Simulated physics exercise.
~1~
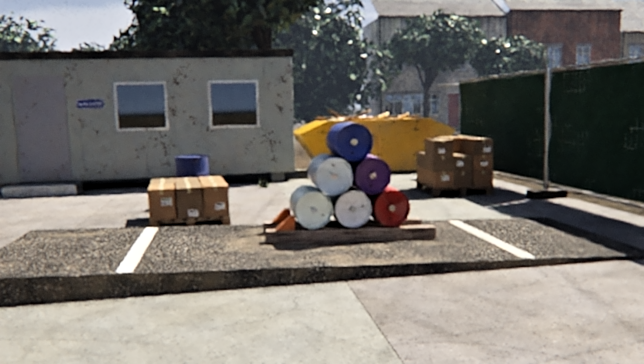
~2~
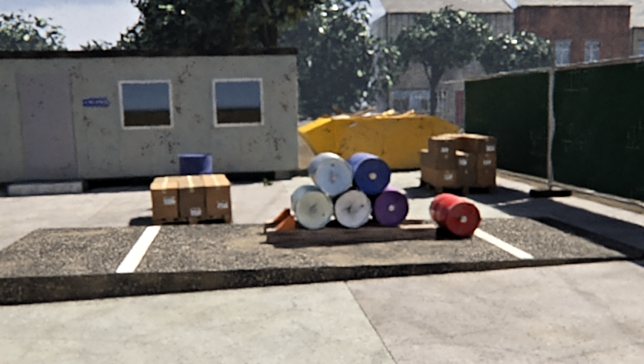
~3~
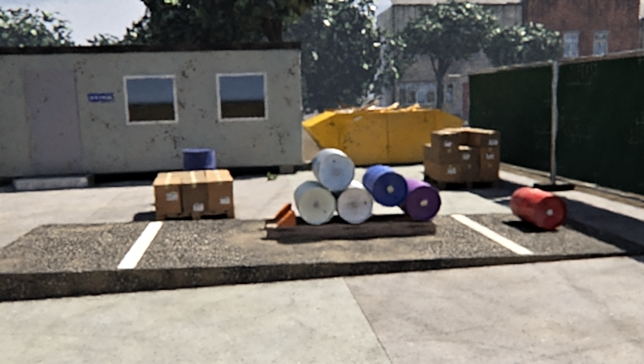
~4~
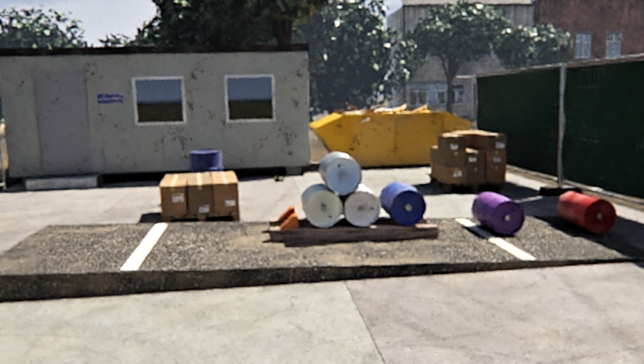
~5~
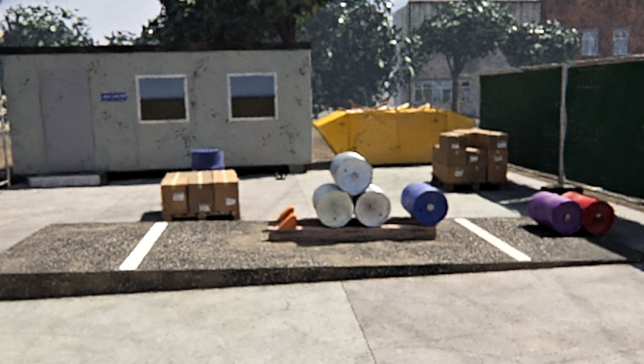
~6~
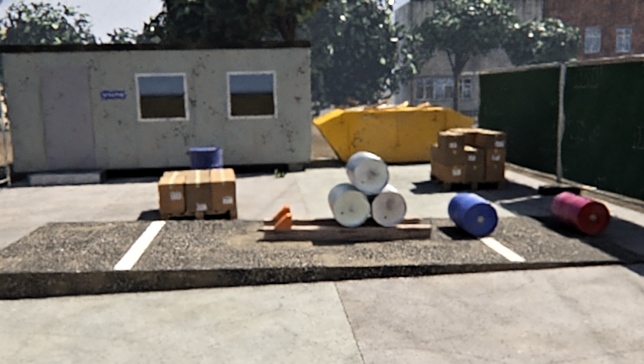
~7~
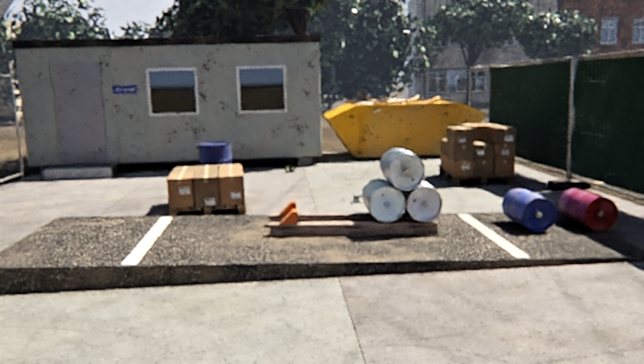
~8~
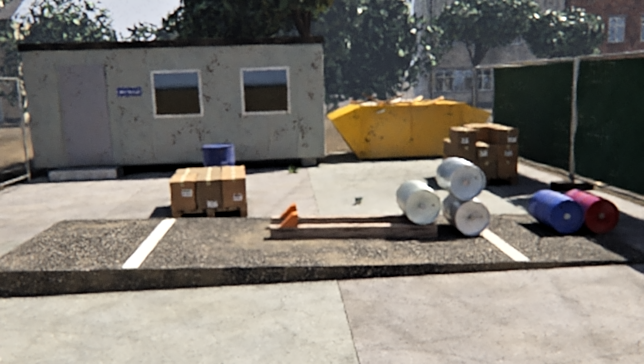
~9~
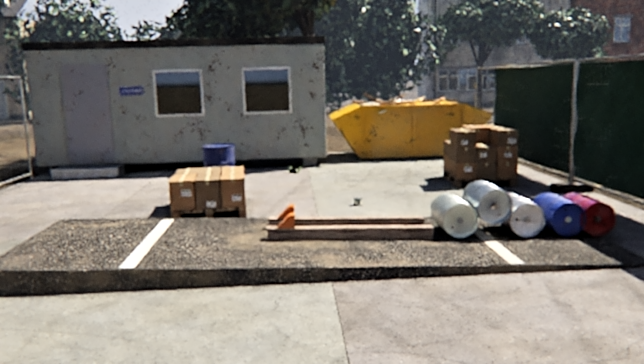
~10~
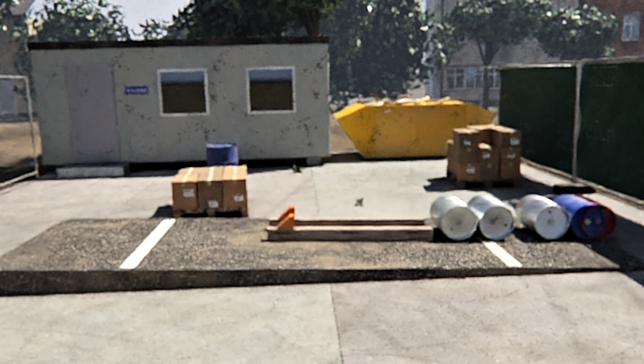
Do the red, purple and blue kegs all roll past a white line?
Yes, all three roll past the white line on the right, the red one first, then the purple and then the blue.
